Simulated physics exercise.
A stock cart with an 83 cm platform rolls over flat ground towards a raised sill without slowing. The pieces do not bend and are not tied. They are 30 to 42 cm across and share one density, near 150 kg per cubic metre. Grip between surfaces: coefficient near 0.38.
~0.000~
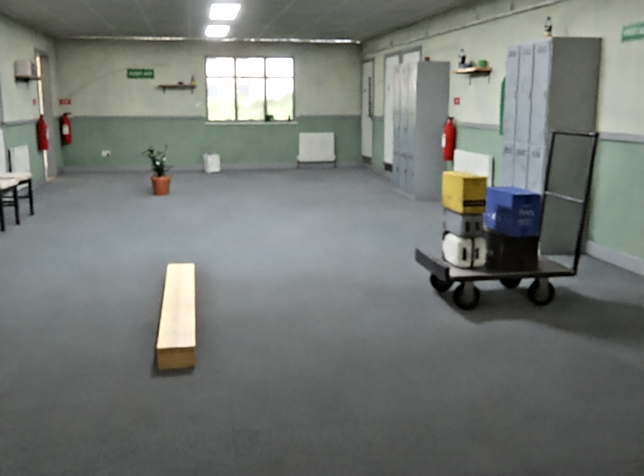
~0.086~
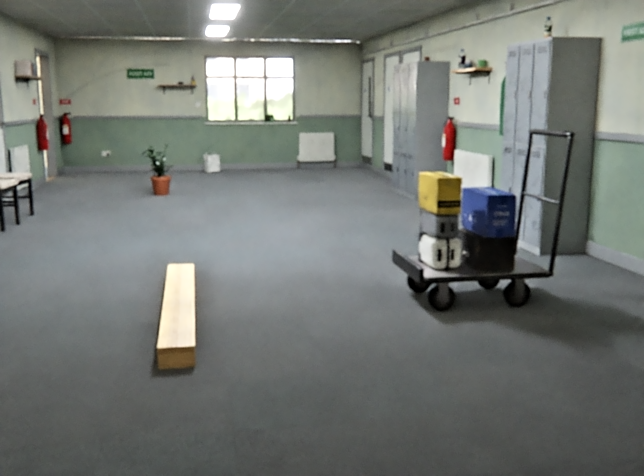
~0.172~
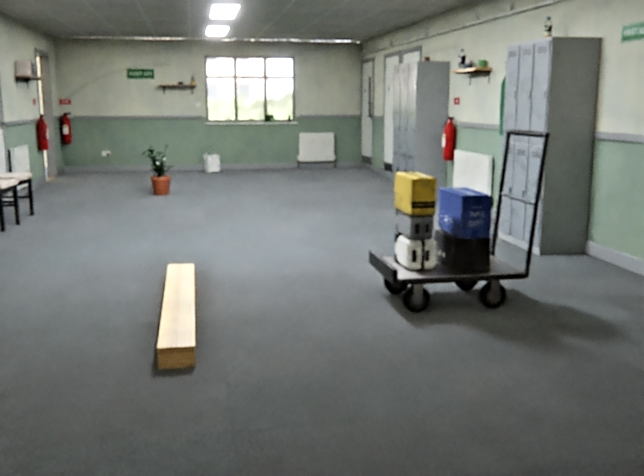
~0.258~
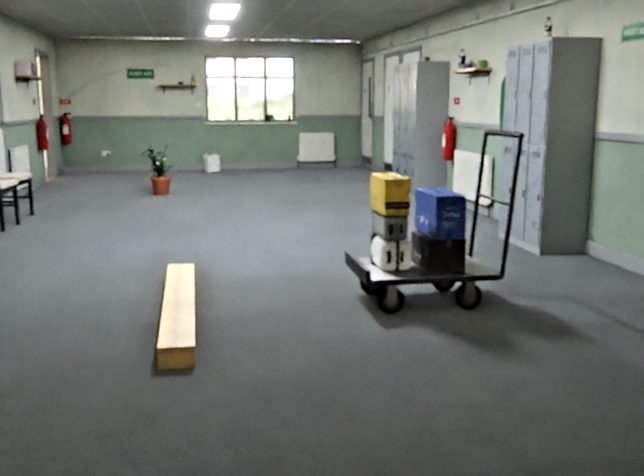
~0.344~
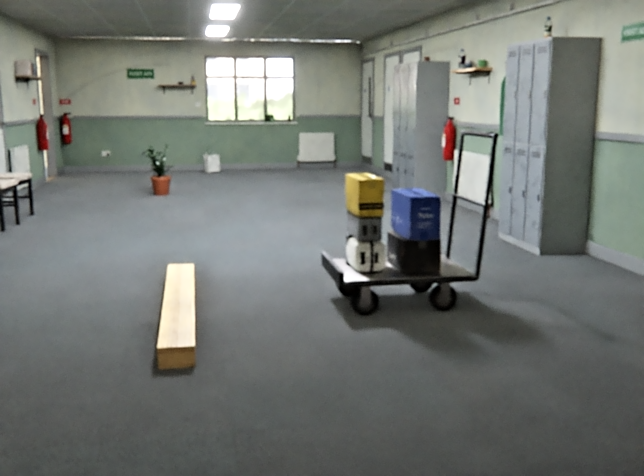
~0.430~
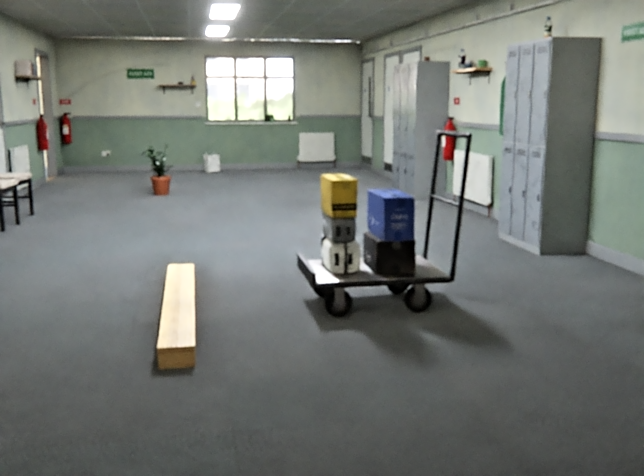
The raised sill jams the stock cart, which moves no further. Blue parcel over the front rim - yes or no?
Yes, over it goes.
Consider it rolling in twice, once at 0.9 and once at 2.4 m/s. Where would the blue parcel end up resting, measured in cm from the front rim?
40 cm behind, then 70 cm past.
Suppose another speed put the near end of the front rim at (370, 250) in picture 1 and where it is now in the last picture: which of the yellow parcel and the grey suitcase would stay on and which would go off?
That case: Yellow - off; grey - off.
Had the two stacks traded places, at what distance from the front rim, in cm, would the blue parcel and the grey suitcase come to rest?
Result: Blue 80 cm past rim; grey 40 cm behind rim.
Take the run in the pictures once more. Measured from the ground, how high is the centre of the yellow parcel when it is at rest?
10 cm.
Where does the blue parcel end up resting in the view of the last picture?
(125, 291).
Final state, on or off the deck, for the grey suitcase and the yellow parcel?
Well, grey is lost and yellow is lost.
Impact comes at 0.84 s.
After 0.99 s the blue parcel is 30 cm behind the rim, tilted 5°, near (226, 218) in the last picture's view.
After 1.24 s the blue parcel is 7 cm behind the rim, tilted 95°, near (189, 228) in the last picture's view.
After 1.64 s the blue parcel is 19 cm past the rim, tilted 170°, near (146, 280) in the last picture's view.
When all is still (2.1 s), past the rim, blue parcel, grey suitcase and yellow parcel; behind it, black parcel and white suitcase.
